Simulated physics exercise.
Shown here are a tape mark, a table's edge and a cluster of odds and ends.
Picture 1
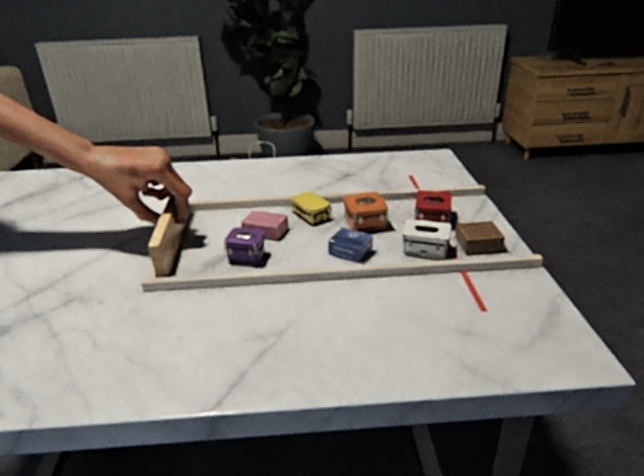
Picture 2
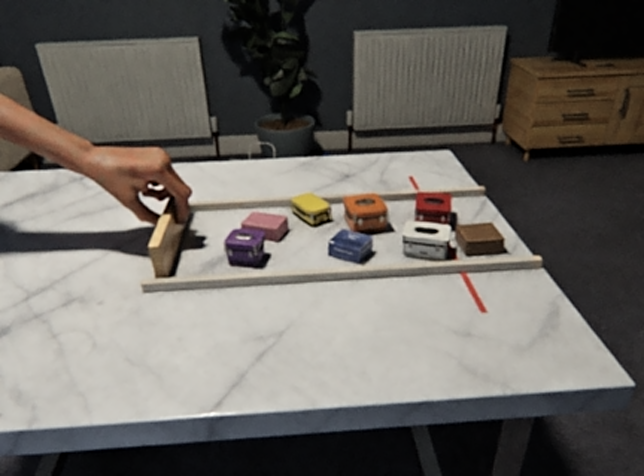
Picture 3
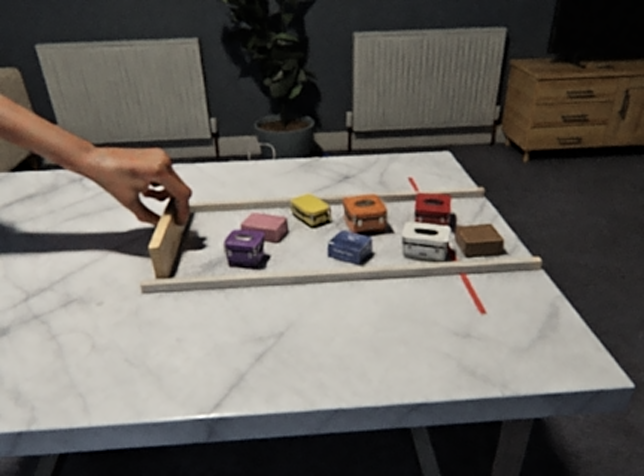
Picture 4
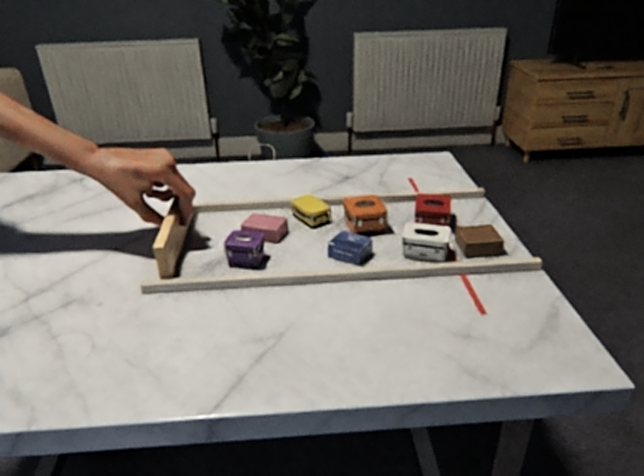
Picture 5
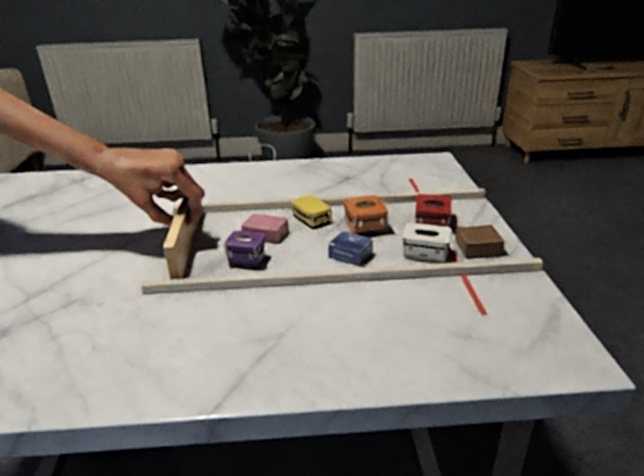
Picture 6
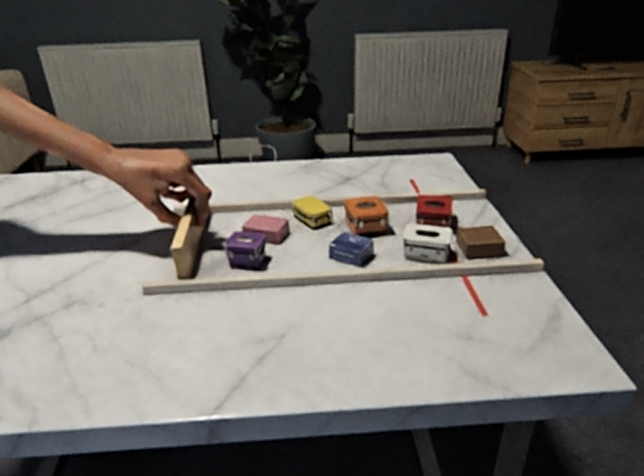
The clip shows a hand holding a small wooden board upright between two rails on a marble-patterned table, beside scattered colourful miniature cases and blocks. The hand slides the board slightly right, while the other items stay still.
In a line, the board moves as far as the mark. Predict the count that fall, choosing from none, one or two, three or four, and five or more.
The count that fall is three or four.
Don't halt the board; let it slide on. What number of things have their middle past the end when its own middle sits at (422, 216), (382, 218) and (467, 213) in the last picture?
In order, that gives 2, then 0, then 5.
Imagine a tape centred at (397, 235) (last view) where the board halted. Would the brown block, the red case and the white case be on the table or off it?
Okay, the brown block plunges, the red case sits tight, and the white case sits tight.
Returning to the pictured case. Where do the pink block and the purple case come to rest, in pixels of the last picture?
Around (454, 215) and around (465, 236).
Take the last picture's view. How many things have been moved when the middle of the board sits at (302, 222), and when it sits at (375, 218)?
At the first spot 4, then 8.
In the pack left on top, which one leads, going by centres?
The foremost one is the orange case.
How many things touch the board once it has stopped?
Contact count: 3.
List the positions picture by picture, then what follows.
The first frame shows brown block (479, 238); red case (433, 209); white case (426, 240); board (172, 226); tape (439, 228).
The second frame shows red case (433, 211); board (172, 227).
The third frame shows white case (425, 242); pink block (264, 227).
The fourth frame shows brown block (479, 240); yellow case (311, 212).
The fifth frame shows red case (433, 213); purple case (246, 250).
The sixth frame shows brown block (480, 242); red case (434, 214); white case (427, 244); board (192, 228); tape (440, 232).
Soon after, none off yet; brown block at rest near (480, 242); red case at rest near (434, 214); white case at rest near (427, 244).
After that, none off yet; brown block displaced about its own width near (504, 241); red case displaced a little near (452, 211); white case displaced about its own width near (463, 242).
In the end, the number that fall off is three or four; gone, white case, red case and brown block.
